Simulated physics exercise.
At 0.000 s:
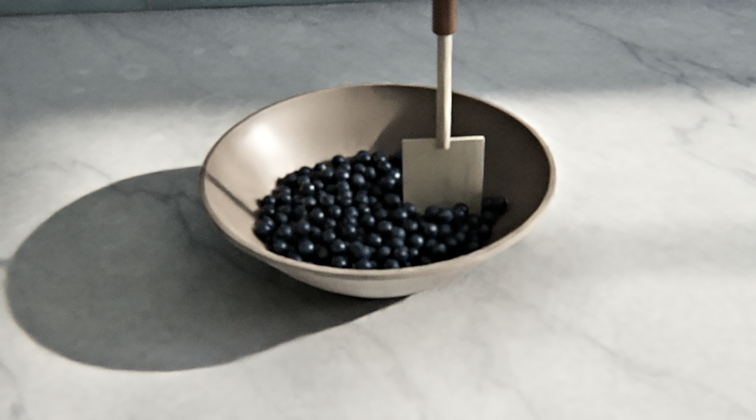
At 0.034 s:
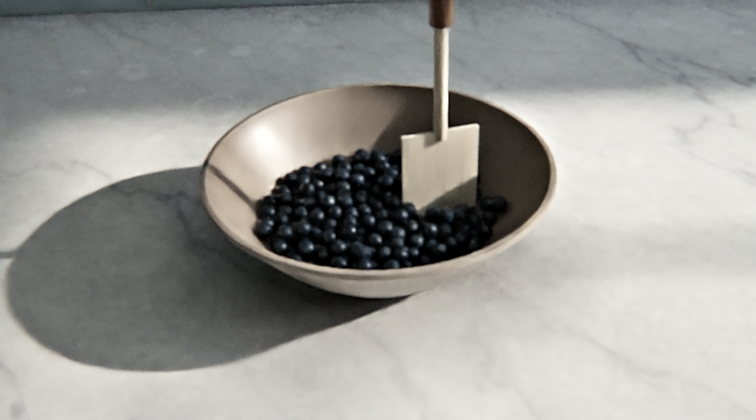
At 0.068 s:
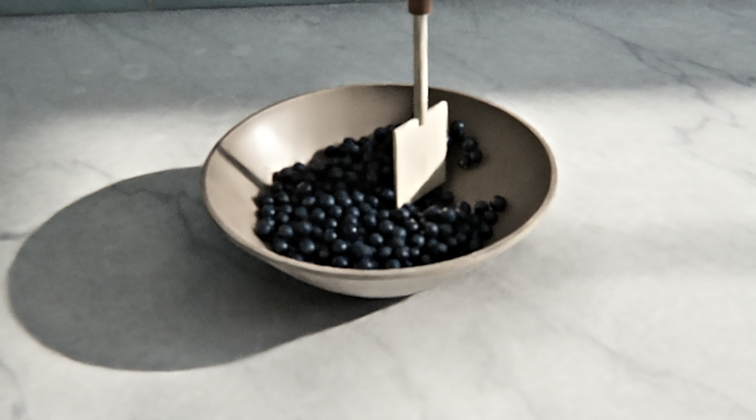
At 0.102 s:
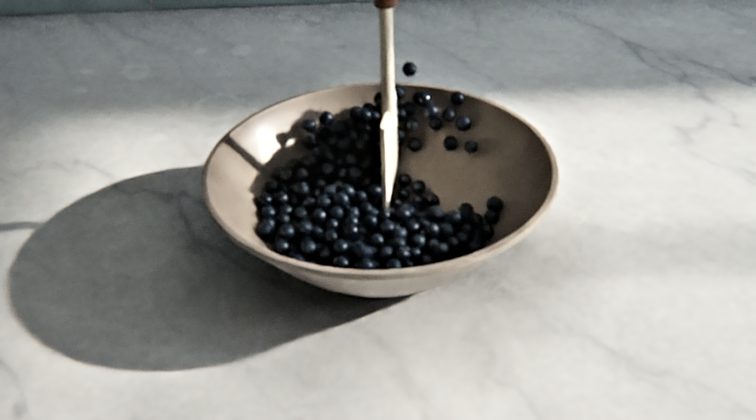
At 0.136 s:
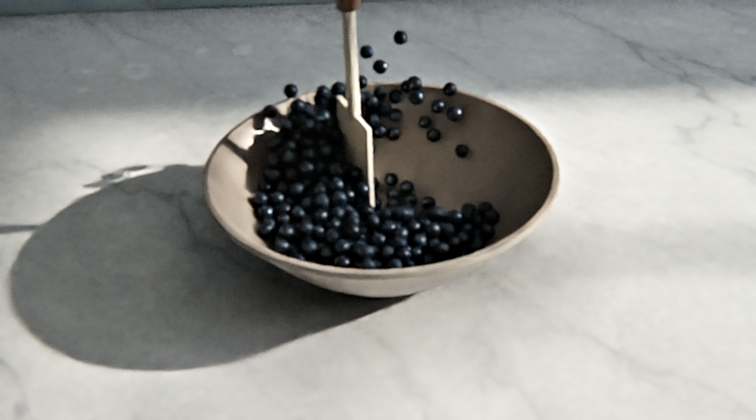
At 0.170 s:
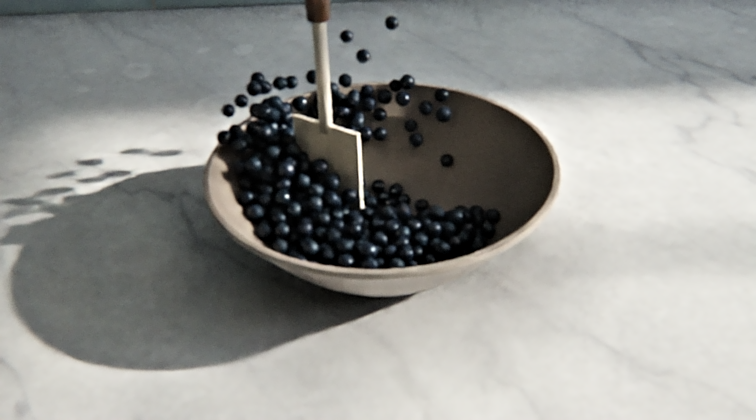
A pale grey-veined marble surface in strong sidelight is seen from above at an angle by a still camera. A wide beige-brown bowl holds a heap of dark blue-black beads, its shadow stretching left, with a pale, flat-bladed spatula upright at the right of the heap. The spatula sweeps back and leftward through the beads, turning as it goes, piling them leftward and flinging some above the rim.
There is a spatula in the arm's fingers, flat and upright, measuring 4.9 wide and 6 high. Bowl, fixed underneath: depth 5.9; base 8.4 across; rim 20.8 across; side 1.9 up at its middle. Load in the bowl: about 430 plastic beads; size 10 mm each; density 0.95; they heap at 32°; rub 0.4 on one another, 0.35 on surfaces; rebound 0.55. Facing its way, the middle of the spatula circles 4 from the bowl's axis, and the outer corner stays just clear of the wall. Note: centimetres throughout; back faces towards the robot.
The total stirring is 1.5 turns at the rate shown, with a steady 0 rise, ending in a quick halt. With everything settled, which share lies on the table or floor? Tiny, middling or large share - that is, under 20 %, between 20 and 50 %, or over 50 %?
The share is middling, between 20 and 50 %.
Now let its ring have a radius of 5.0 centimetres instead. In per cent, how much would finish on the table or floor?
In that case roughly 35 per cent.
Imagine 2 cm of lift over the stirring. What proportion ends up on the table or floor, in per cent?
That works out to some 20 per cent.
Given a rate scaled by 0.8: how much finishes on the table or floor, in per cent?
I'd say about 15 %.
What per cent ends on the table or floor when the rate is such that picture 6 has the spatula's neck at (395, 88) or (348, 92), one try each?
Close to 0 and 15 in a hundred.
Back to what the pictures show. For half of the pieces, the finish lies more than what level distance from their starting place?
Roughly 10 cm.
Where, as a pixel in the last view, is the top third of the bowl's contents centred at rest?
(330, 229).
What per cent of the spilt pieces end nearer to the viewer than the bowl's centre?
It comes out near 60 percent.
After 0.32 s, 296° round, highest piece 11 above the table; 376 in the bowl, 29 on the table or floor, 29 in flight or on the tool.
After 0.48 s, 86° round, highest piece 9 above the table; 333 in the bowl, 81 on the table or floor, 20 in flight or on the tool.
After 0.76 s, 180° round, highest piece 6 above the table; 315 in the bowl, 119 on the table or floor.
After 1.46 s, 180° round, highest piece 5 above the table; 315 in the bowl, 119 on the table or floor.
At rest, 315 in the bowl, 119 on the table or floor. That is 27 % on the table or floor.
